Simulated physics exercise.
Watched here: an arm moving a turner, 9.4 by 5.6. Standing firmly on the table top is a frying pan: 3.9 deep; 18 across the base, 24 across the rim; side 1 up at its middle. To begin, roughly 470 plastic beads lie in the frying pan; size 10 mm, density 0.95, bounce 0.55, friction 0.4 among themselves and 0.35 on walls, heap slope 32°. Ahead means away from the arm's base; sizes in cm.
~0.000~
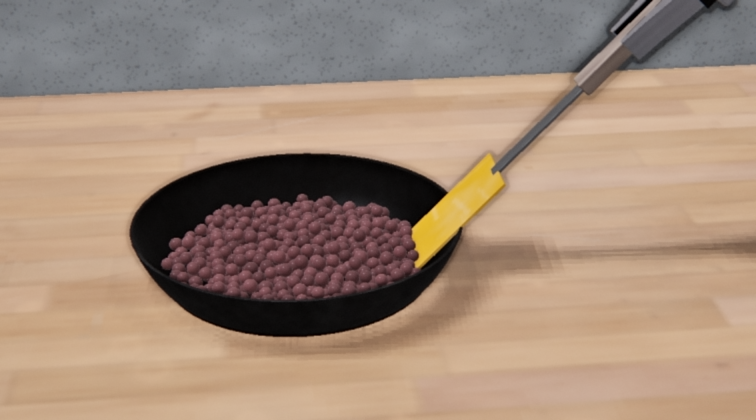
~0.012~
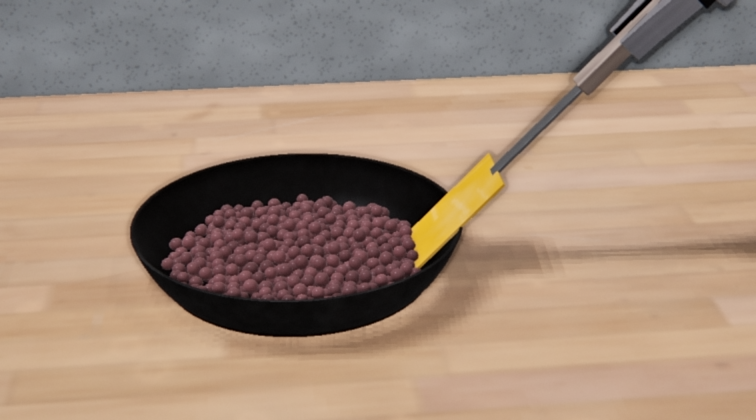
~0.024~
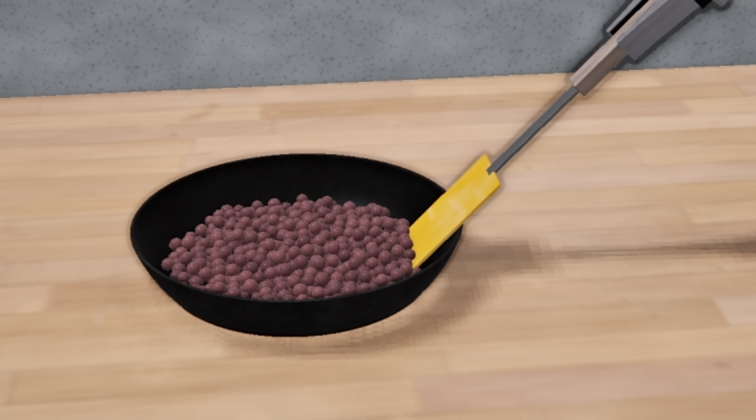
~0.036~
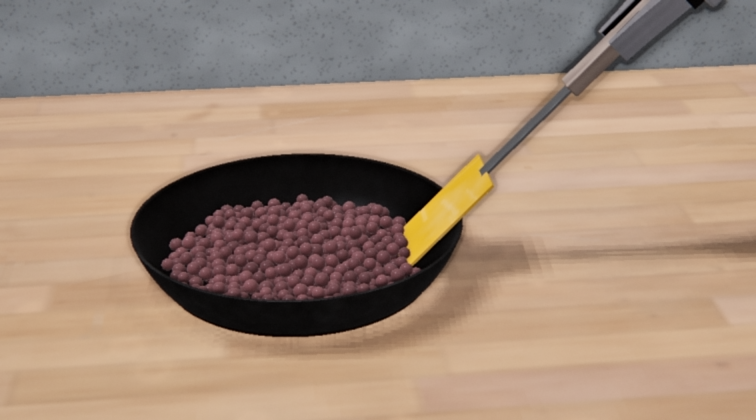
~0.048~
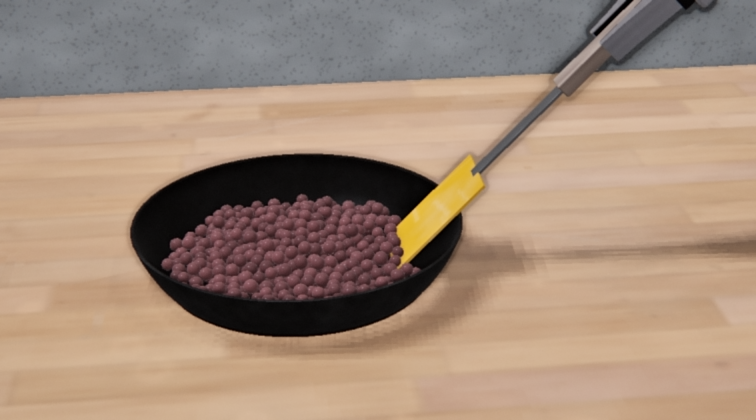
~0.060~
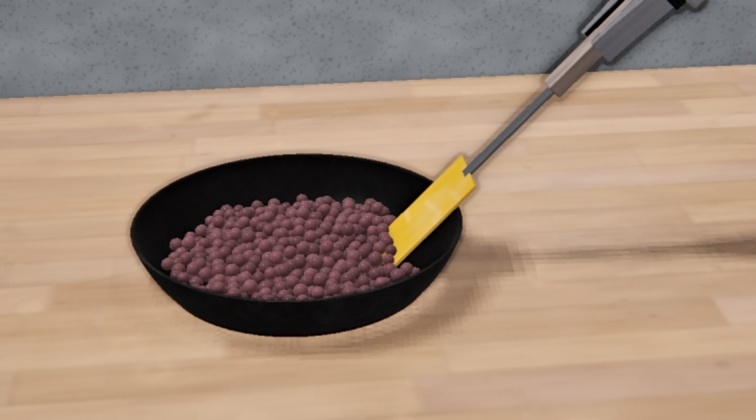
An arm slides a yellow turner slowly leftward into purple beads in a black frying pan.
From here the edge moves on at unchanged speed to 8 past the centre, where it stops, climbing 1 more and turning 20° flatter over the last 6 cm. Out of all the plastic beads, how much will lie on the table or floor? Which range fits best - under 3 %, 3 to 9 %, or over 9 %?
The range that fits: Under 3 %.
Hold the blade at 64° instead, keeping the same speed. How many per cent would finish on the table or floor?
My guess is close to 0 per cent.
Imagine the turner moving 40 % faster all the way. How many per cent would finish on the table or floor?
Near 0 %.
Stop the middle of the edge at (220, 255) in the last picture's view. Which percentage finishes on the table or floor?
Approximately 0 per cent, I reckon.
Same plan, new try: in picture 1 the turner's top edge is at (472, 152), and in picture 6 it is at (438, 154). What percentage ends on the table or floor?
Roughly 0 percent ends up there.
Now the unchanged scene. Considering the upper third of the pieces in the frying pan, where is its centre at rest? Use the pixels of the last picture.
I'd say around pixel (189, 243).
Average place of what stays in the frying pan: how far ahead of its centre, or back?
Roughly 3.0 cm ahead.
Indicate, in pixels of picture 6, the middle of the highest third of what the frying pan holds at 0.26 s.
Centre: Approx. (230, 243) in the last view.
After 0.16 s, sloping 46°, highest piece 4 above the table; 469 in the frying pan.
After 0.26 s, sloping 38°, highest piece 4 above the table; 469 in the frying pan.
After 0.51 s, sloping 26°, highest piece 5 above the table; 465 in the frying pan, 4 on the table or floor.
After 1.56 s, sloping 26°, highest piece 4 above the table; 465 in the frying pan, 4 on the table or floor.
At rest, 465 in the frying pan, 4 on the table or floor. That is 1 % on the table or floor.
